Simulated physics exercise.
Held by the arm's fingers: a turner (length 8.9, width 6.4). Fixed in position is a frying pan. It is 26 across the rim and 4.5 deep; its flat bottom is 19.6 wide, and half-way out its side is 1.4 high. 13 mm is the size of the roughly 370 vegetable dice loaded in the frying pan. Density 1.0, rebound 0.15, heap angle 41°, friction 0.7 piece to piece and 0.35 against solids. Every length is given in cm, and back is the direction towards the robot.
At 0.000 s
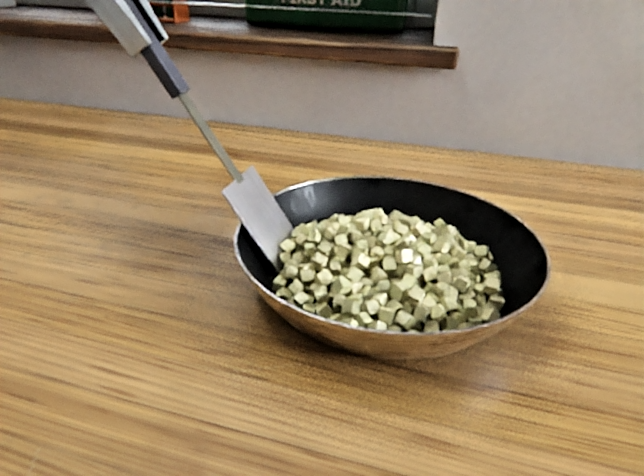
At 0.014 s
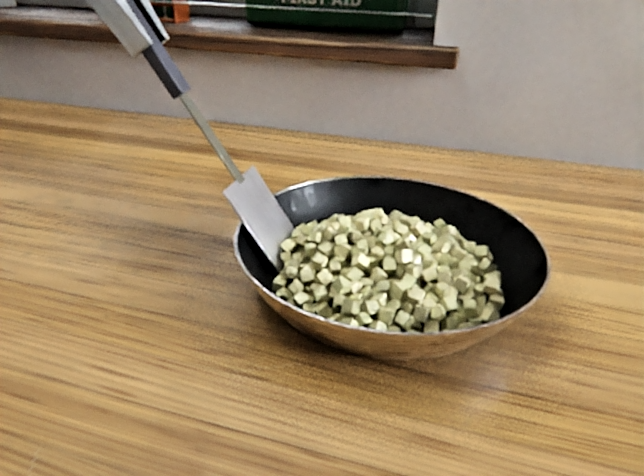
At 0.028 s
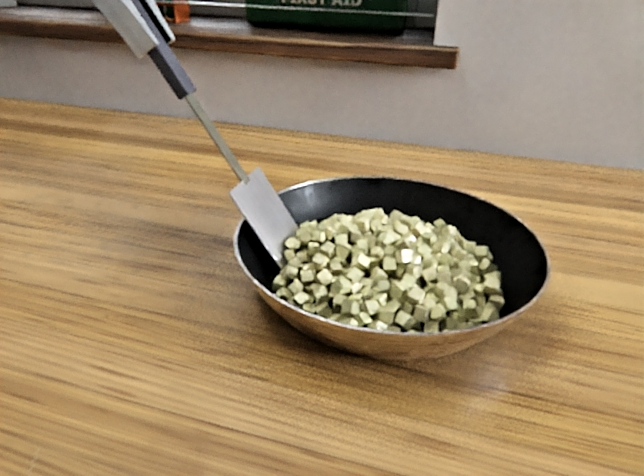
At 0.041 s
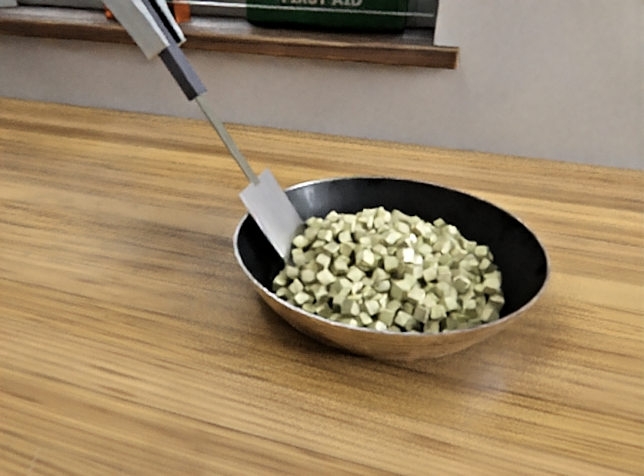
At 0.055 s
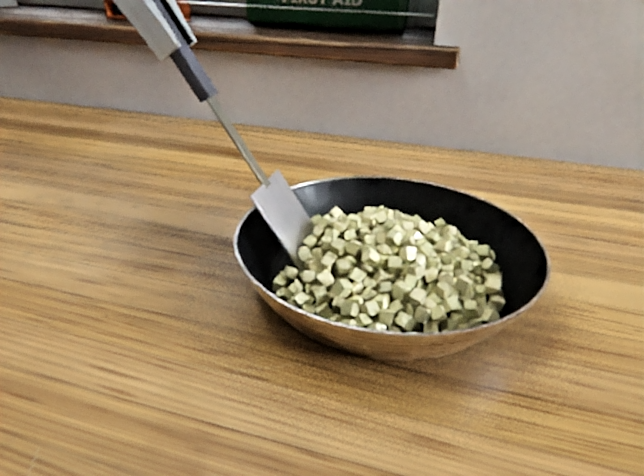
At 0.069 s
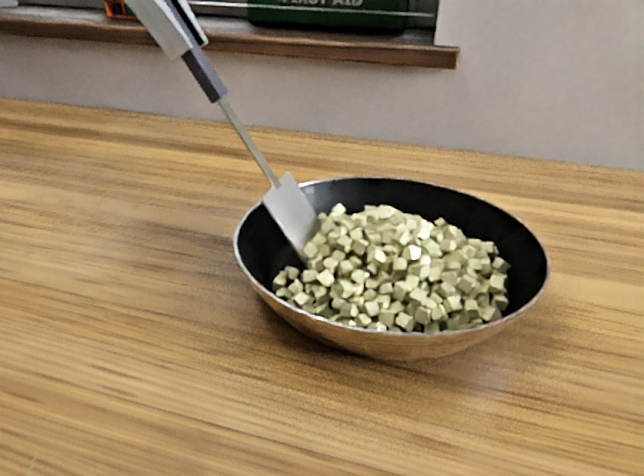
At first, a turner held by a robot arm rests its blade inside the left edge of a frying pan filled with pale green cubes on a wooden surface. The blade then slides slowly a short way right, pushing into the cubes, which shift and bunch up slightly beside it.
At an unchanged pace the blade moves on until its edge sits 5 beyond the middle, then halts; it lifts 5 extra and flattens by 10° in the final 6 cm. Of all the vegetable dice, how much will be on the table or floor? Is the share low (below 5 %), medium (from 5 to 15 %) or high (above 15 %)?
The share is medium, from 5 to 15 %.
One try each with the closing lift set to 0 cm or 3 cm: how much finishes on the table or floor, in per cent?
Roughly 0 % and then 0 %.
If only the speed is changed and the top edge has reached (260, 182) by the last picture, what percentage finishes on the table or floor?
Estimate: Close to 0 %.
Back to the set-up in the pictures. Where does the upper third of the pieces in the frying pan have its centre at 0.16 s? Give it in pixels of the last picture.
Around (422, 248).
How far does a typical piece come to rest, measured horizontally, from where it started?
Somewhere around 2 centimetres, I'd say.
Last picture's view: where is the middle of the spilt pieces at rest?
Around pixel (632, 314).
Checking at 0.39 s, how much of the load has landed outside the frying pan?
Estimate: About 6 percent.
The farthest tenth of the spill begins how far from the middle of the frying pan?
I reckon it's some 25 centimetres.
By 0.12 s, sloping 56°, highest piece 5 above the table; 372 in the frying pan.
By 0.16 s, sloping 51°, highest piece 7 above the table; 372 in the frying pan.
By 0.39 s, sloping 46°, highest piece 6 above the table; 343 in the frying pan, 22 on the table or floor, 7 on the blade or in flight.
By 1.44 s, sloping 46°, highest piece 5 above the table; 342 in the frying pan, 30 on the table or floor.
Final count, 342 in the frying pan, 30 on the table or floor. That is 8 % on the table or floor.
